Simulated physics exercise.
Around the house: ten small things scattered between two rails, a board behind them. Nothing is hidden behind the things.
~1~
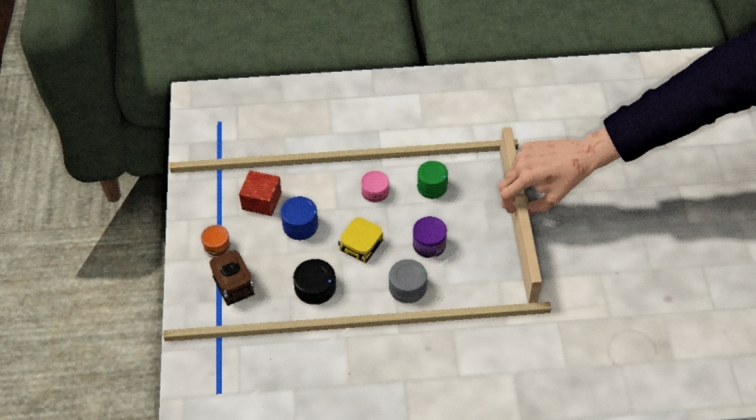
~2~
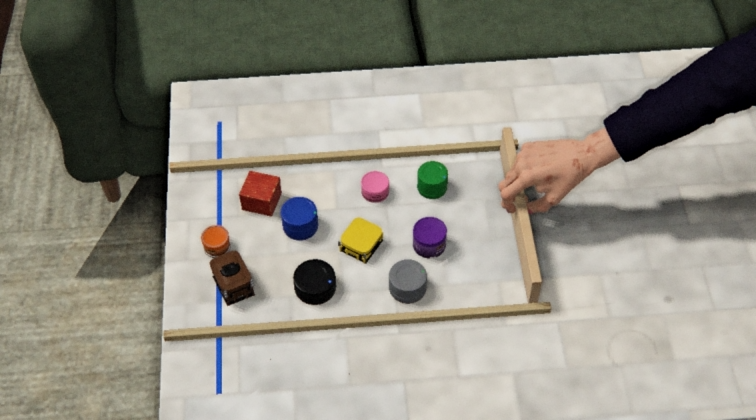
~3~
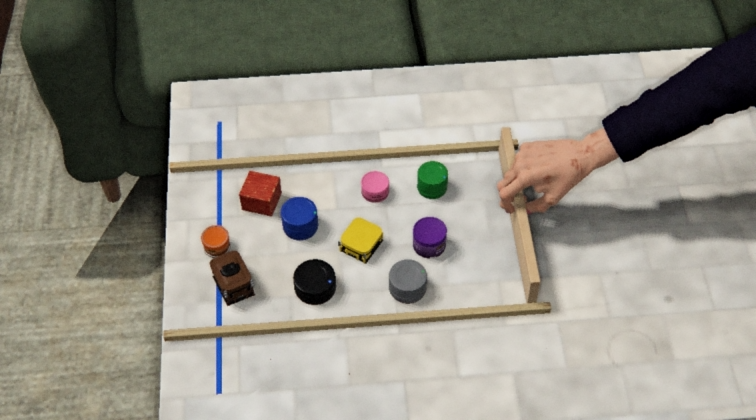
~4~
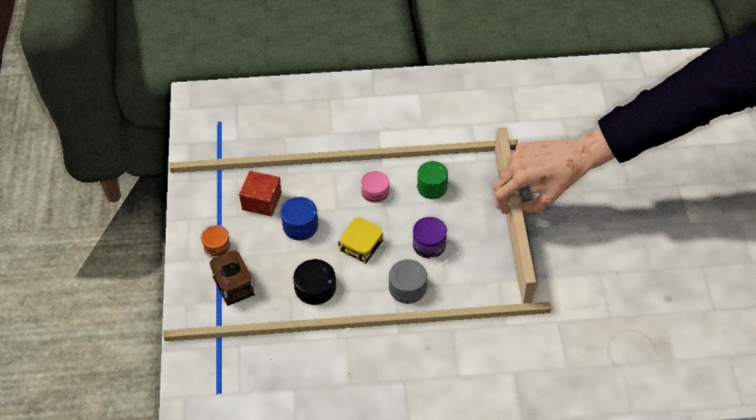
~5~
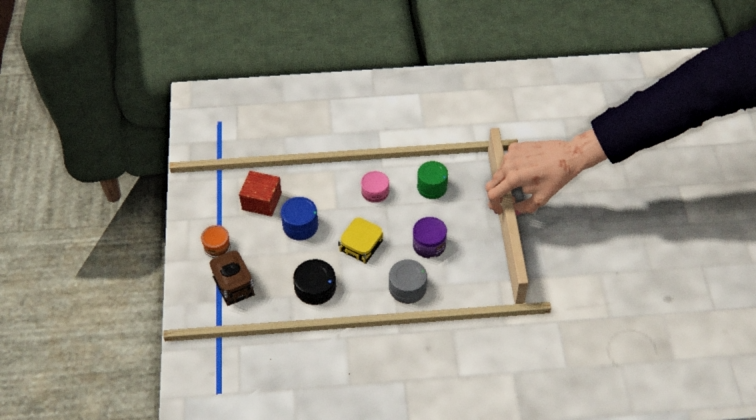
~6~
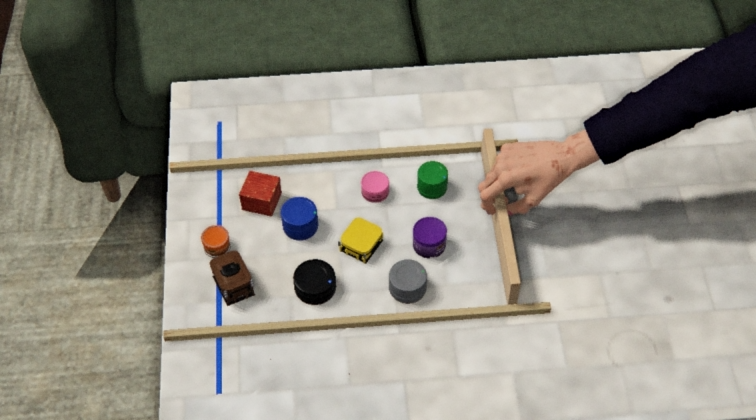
Hand sliding a wooden board slightly left between two rails, with ten small coloured blocks and tubs sitting still before it.
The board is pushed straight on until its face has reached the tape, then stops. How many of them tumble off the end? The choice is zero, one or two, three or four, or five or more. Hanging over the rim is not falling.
Outcome: The number that fall off is one or two.
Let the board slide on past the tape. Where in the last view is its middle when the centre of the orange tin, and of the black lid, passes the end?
Its middle is around (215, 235) and around (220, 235).
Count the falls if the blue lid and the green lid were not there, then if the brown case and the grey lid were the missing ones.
The counts: 1 and 0.
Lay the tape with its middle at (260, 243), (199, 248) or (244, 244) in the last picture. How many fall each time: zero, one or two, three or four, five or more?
In that order: Zero; three or four; none at all.
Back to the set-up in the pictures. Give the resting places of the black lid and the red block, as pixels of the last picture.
Near (165, 293) and (169, 193).
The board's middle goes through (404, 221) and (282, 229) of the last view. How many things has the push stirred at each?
5 and 9.
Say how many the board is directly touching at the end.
4 of them.
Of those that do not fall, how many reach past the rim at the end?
It comes to 3.
Soon after, none off yet; orange tin at rest near (216, 242); brown case at rest near (232, 278); red block at rest near (261, 194).
In the end, the number that fall off is one or two; gone, brown case.
